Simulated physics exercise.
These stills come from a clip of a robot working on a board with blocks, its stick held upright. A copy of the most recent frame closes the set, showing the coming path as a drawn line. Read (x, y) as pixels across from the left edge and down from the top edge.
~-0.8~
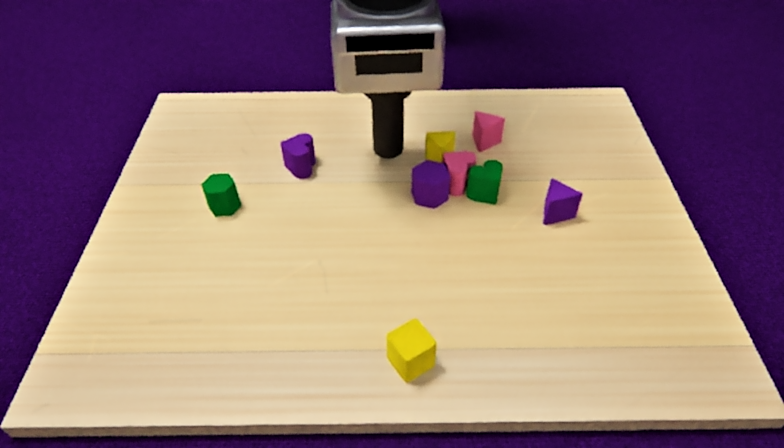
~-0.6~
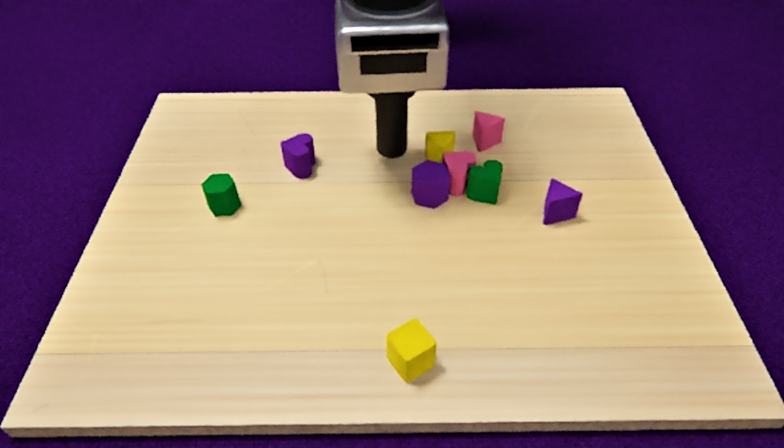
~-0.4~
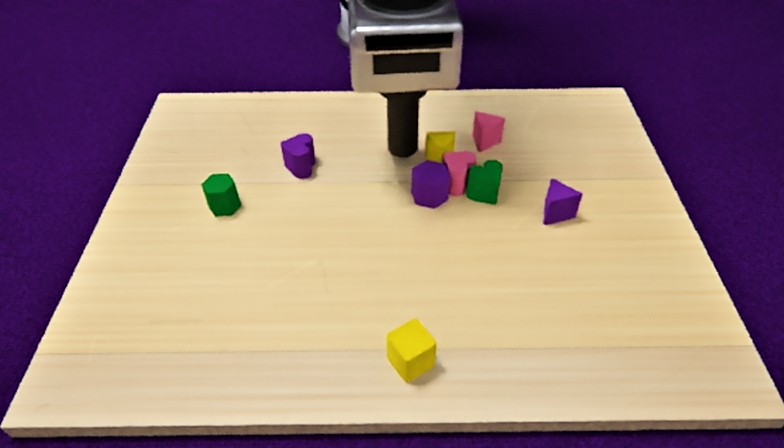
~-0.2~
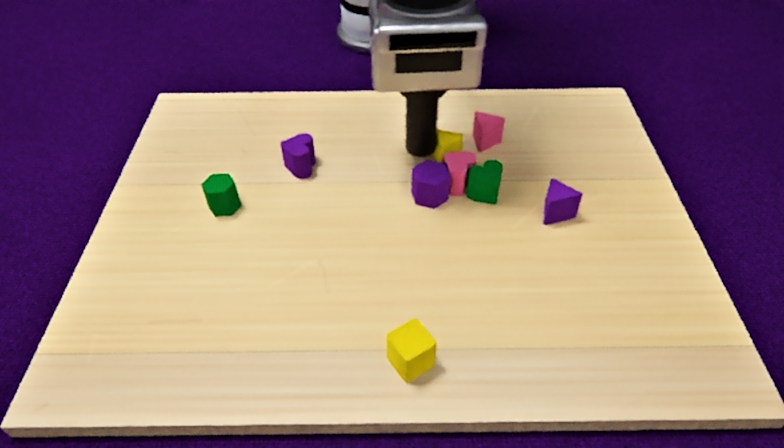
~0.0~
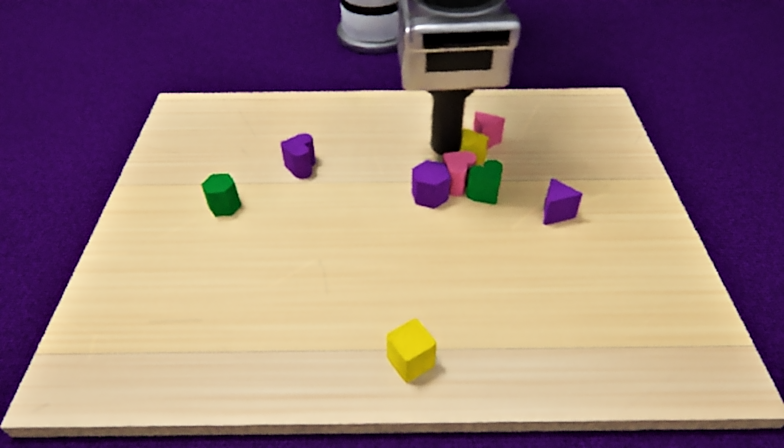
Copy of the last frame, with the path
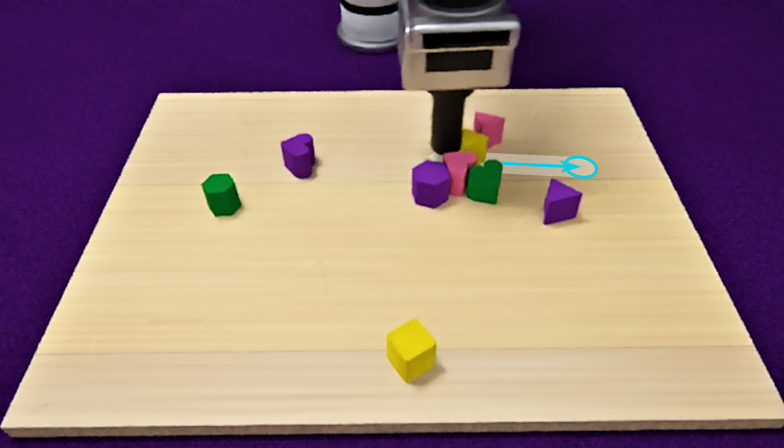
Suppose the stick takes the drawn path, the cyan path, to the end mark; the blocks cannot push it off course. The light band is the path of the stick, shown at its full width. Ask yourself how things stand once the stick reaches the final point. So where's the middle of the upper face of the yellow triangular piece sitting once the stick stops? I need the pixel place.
Answer: (614, 143).
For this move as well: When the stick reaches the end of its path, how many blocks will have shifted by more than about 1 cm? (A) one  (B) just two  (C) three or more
Option A.
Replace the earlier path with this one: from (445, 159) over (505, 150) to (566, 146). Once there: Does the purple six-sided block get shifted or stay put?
That one stays where it is.
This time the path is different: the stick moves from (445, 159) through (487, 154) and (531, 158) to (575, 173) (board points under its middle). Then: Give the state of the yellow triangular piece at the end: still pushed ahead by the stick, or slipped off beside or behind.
I think the stick keeps pushing the yellow triangular piece along right to the end.
Path on the board, in a line from (445, 159) to (581, 167).
What follows on the original path. One third of the way, stick (492, 151); yellow triangular piece (519, 138), turned 10° anticlockwise.
Two thirds of the way, stick (538, 153); yellow triangular piece (567, 141).
At the end, stick (584, 155); yellow triangular piece (614, 143); pink triangular piece in place.
